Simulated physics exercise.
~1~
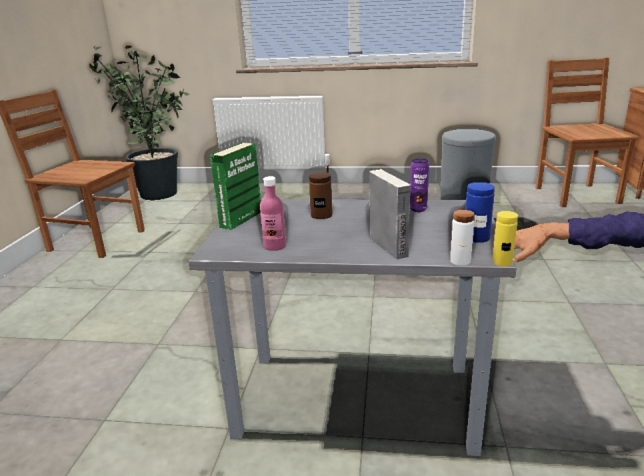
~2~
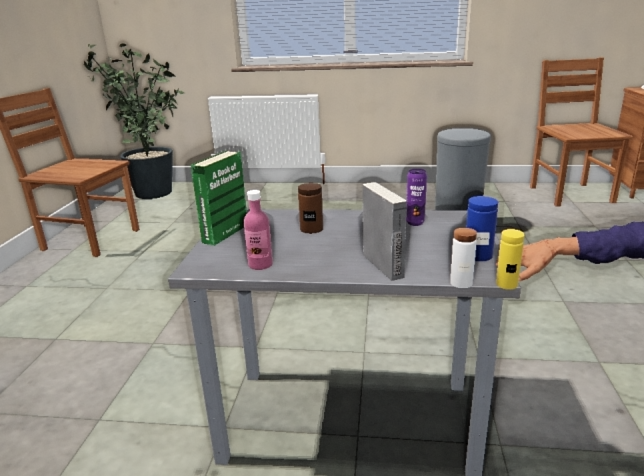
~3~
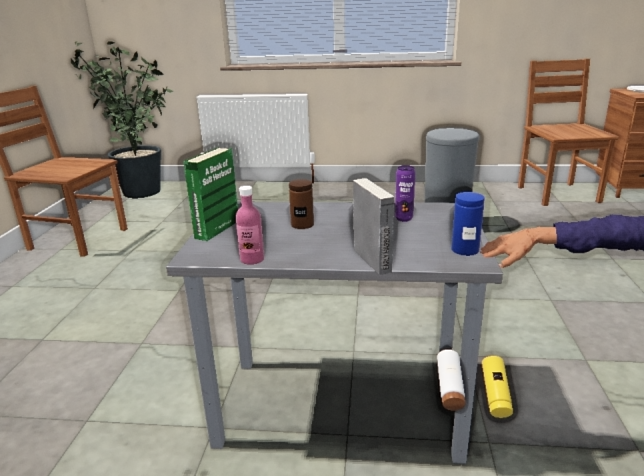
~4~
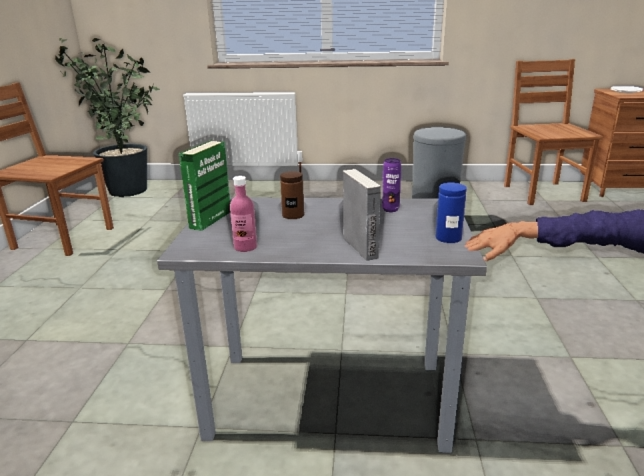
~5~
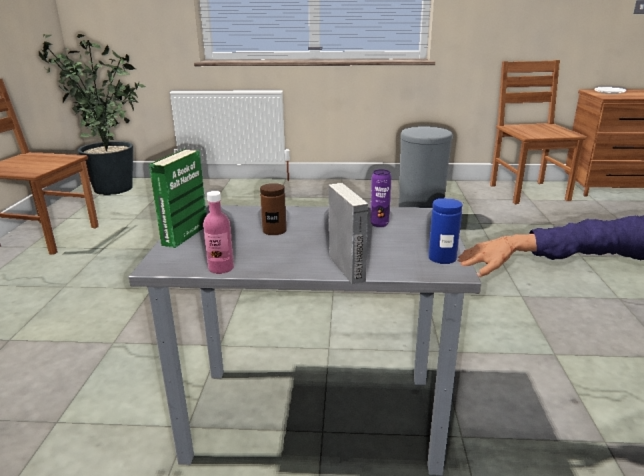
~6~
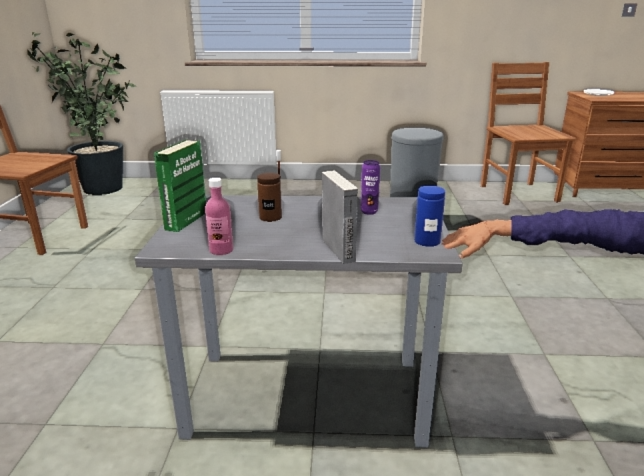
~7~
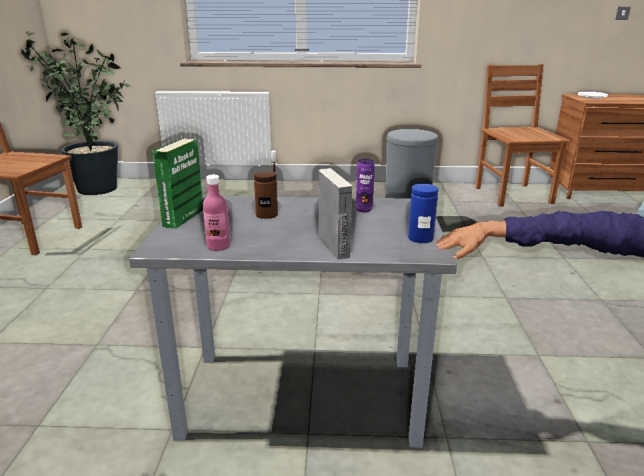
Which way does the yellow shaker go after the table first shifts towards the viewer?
The yellow shaker moves down, dropping off the right end of the table towards the floor.
In a tiled room with a window, a radiator, a potted plant and wooden chairs, a grey table is seen from the front and slightly above. A green book, pink bottle, brown jar, grey book, purple can, blue jar, white shaker and yellow shaker stand on it, with a purple-sleeved arm reaching to its right edge. The table shifts towards the viewer, then back, and the white and yellow shakers drop off the front right corner, tipping over. The table moves forward and back again while the view pans slightly right. At the end the two shakers are out of sight, and the other six things still stand on the tabletop.
